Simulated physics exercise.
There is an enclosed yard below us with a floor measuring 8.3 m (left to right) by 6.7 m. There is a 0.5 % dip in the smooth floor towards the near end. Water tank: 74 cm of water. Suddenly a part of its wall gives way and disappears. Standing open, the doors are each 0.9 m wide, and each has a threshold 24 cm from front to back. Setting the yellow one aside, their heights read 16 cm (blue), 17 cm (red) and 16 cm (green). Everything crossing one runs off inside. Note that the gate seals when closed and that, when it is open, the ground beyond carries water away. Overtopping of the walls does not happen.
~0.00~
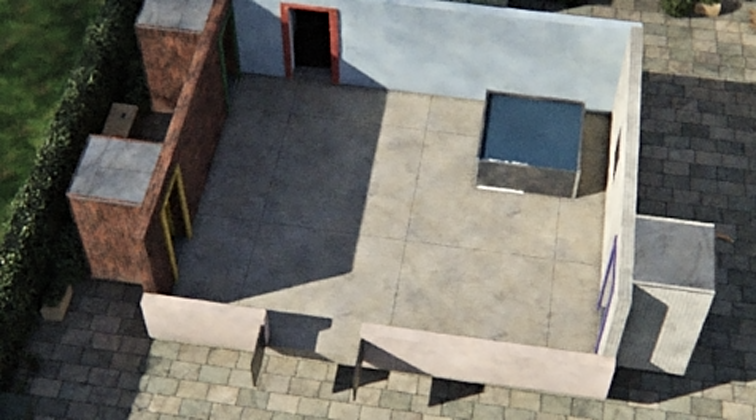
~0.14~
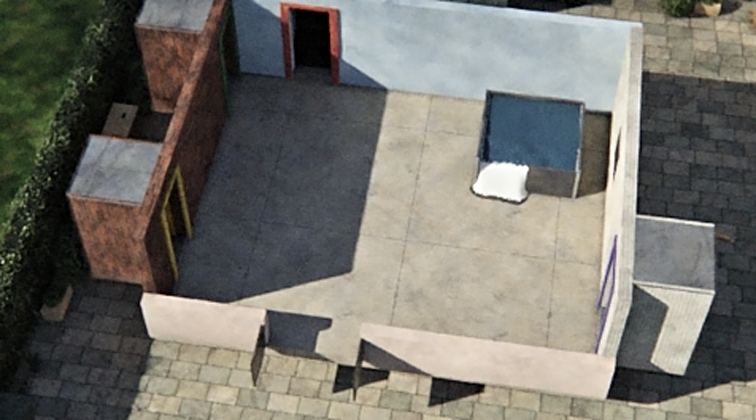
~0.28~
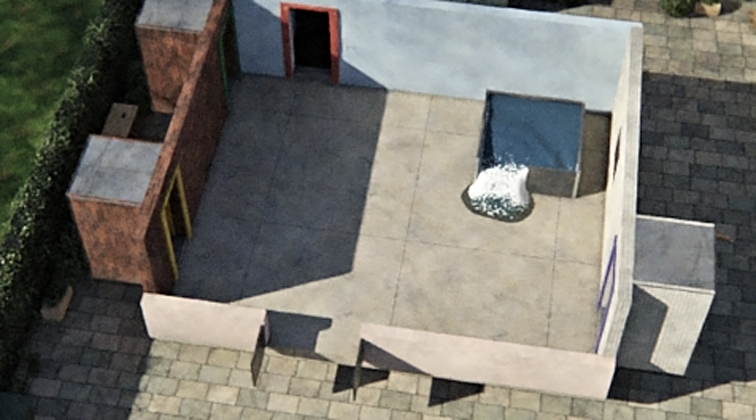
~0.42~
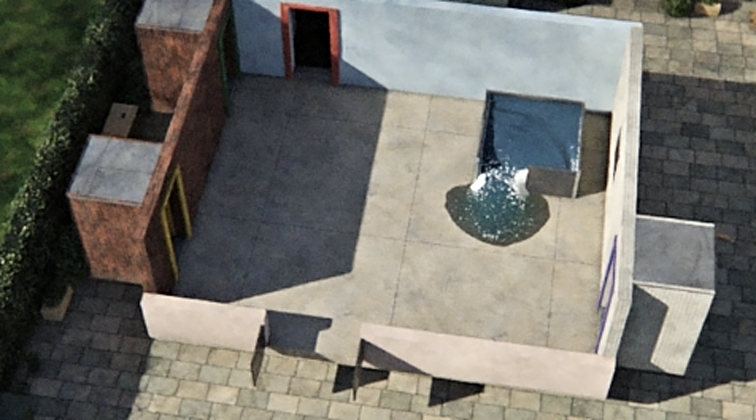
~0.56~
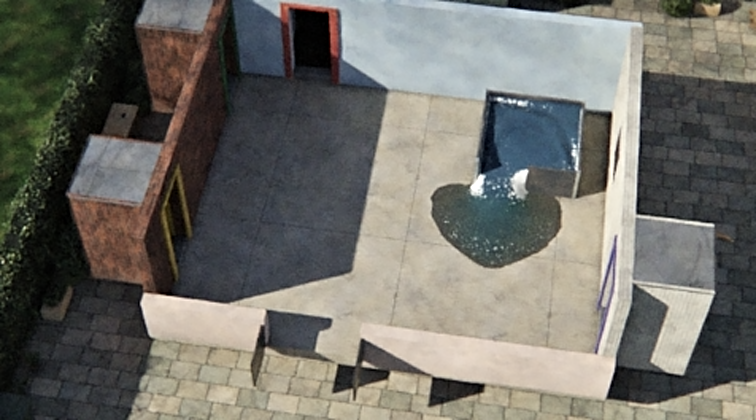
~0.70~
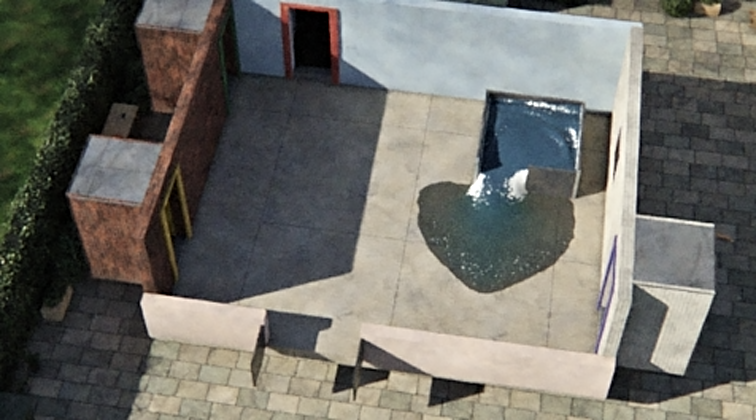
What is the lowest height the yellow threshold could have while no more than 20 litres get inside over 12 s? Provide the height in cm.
6.5 cm.
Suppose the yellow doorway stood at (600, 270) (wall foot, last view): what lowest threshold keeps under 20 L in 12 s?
Roughly 6.0 cm, give or take.
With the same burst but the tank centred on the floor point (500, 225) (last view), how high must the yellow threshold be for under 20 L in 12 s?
It should be around 8.5 cm high.
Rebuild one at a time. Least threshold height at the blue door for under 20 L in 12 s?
For blue: Close to 11.5 cm.
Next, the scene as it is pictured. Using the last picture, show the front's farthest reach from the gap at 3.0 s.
Lab note: Front tip approx. (218, 327).
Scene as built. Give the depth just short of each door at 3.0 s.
Depths in cm: Blue 13, red 0, green 0, yellow 0.
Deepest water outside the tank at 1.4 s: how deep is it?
Max depth: Around 40 cm.
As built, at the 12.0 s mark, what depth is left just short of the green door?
You'd measure close to 4.5 cm there.
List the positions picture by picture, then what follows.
The water tank at (531, 133) is whole and still, 74 cm deep; the yellow door at (176, 227) is dry, in the first picture.
The front is at (512, 201), 0.3 m from the gap at (501, 180); 0.3 m2 of floor is wet, 74 cm left at the back, in the second picture.
Water pours out at (501, 180) and has run 0.8 m, to (501, 218); about 12 cm deep outside, 74 cm at the back, in the third picture.
The gap is at (501, 181), the front 1.4 m out at (486, 240); the back of the water tank holds 73 cm, in the fourth picture.
The gap is at (501, 181), the front 2.0 m out at (489, 265); the back of the water tank holds 68 cm, in the fifth picture.
The front is at (480, 289), 2.6 m from the gap at (501, 181); 5.5 m2 of floor is wet, 62 cm left at the back; 4.9 m in a straight line remain to the yellow door at (176, 227), in the sixth picture.
After 1.4 s water covers 30 % of the floor, deepest (40 cm) near (493, 192); it has not reached the yellow door.
After 3.0 s water covers 45 % of the floor, deepest (28 cm) near (576, 376); it has not reached the yellow door.
After 12.0 s water covers 85 % of the floor, deepest (8 cm) near (237, 329); 7 cm at the yellow door, 0 litres in over its 14 cm threshold.
At the yellow door as built, the water arrived by 4.6 s and peaked near 10 cm at 7.8 s.
With a threshold of 6 cm, 30 litres would have come in within the 12 s; with 8 cm, 6 litres. So under 20 litres takes about 6.5 cm.
